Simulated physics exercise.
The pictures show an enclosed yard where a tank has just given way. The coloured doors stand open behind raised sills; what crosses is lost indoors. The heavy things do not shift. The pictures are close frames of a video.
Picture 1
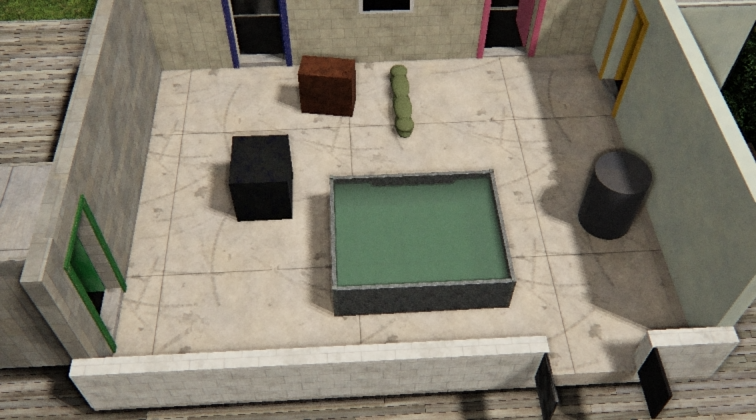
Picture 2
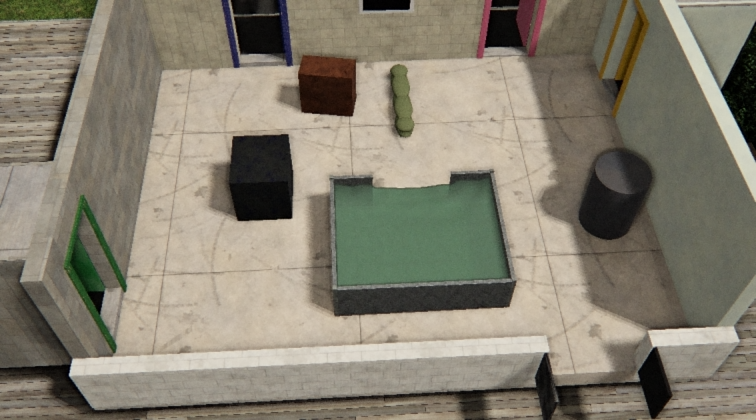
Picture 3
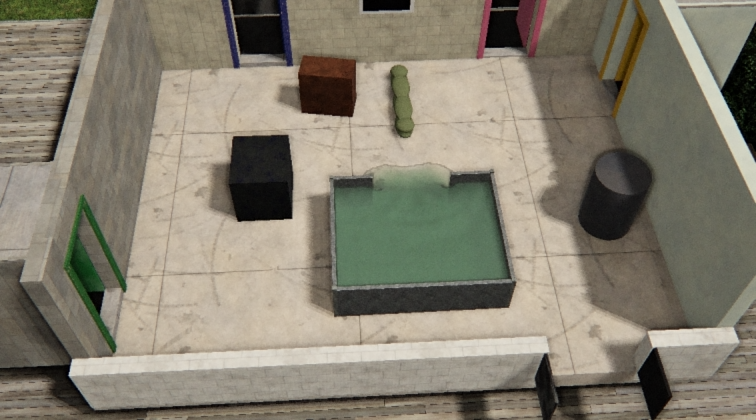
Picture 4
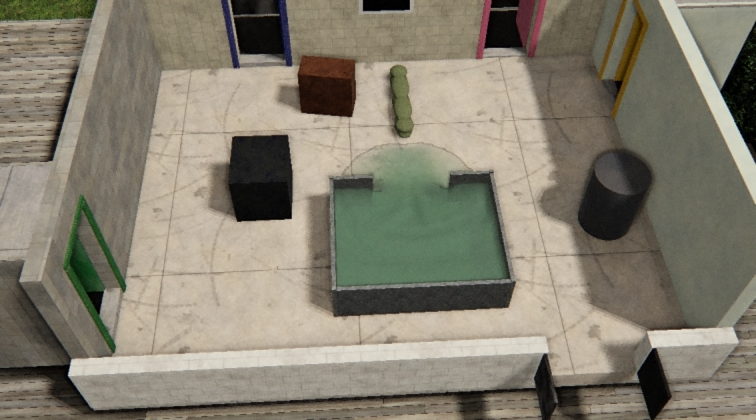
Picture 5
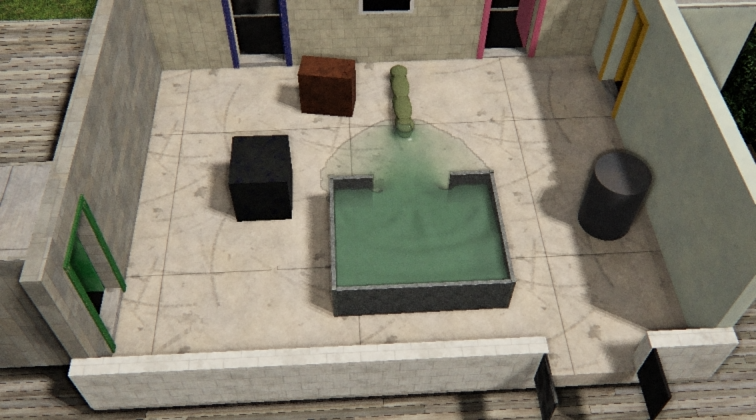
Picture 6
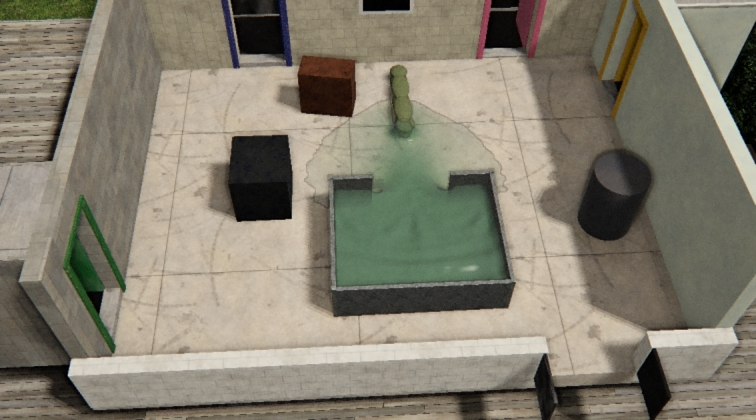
In the video, a section of the far wall of an open tank of green water gives way in an enclosed yard, and water pours through the gap, fanning across the paved floor and around the near end of a hedge.
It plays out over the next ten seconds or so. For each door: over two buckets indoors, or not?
In the end: The yellow door lets in a lot; the green door admits no more than that; the pink door lets in a lot; the blue door admits no more than that.
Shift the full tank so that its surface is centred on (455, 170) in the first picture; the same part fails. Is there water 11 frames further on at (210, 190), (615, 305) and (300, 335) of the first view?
As listed: Dry, not flooded, free of water.
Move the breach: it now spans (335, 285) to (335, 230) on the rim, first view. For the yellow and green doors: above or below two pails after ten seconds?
Yellow stays under; green takes more.
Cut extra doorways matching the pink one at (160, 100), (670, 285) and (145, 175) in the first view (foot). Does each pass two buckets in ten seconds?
One after the other: Takes more, holds, takes more.
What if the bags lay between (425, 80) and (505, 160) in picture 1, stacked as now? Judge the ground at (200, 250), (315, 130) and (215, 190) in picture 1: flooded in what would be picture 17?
In that order: Clear, wet, clear.
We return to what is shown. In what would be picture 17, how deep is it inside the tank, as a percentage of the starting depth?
I make it 58 per cent.
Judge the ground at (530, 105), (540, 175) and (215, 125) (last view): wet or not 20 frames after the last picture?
In that order: Under water, dry, covered.
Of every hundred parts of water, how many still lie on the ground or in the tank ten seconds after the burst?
Roughly 88 per cent.
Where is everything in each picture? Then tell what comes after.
The open tank at (418, 230) is whole and still, in the first picture.
The front is at a hidden place, out from the gap on the open tank's far side, in the second picture.
Water pours out on the open tank's far side and has run to (446, 172), in the third picture.
Water pours out on the open tank's far side and has run to (381, 149), in the fourth picture.
The front is at (382, 124), out from the gap on the open tank's far side, in the fifth picture.
The front is at (387, 103), out from the gap on the open tank's far side, in the sixth picture.
A moment on, water covers 20 % of the floor; the yellow door not reached, the green door not reached, the pink door not reached, the blue door not reached.
Next, water covers 35 % of the floor; the yellow door not reached, the green door not reached, the pink door under two buckets in, the blue door wet at the sill, nothing in.
Then, water covers 45 % of the floor; the yellow door wet at the sill, nothing in, the green door not reached, the pink door far over two buckets in, the blue door wet at the sill, nothing in.
Later, water covers 65 % of the floor; the yellow door over two buckets in, the green door wet at the sill, nothing in, the pink door far over two buckets in, the blue door wet at the sill, nothing in.
In the end, water covers 90 % of the floor; the yellow door far over two buckets in, the green door wet at the sill, nothing in, the pink door far over two buckets in, the blue door wet at the sill, nothing in.
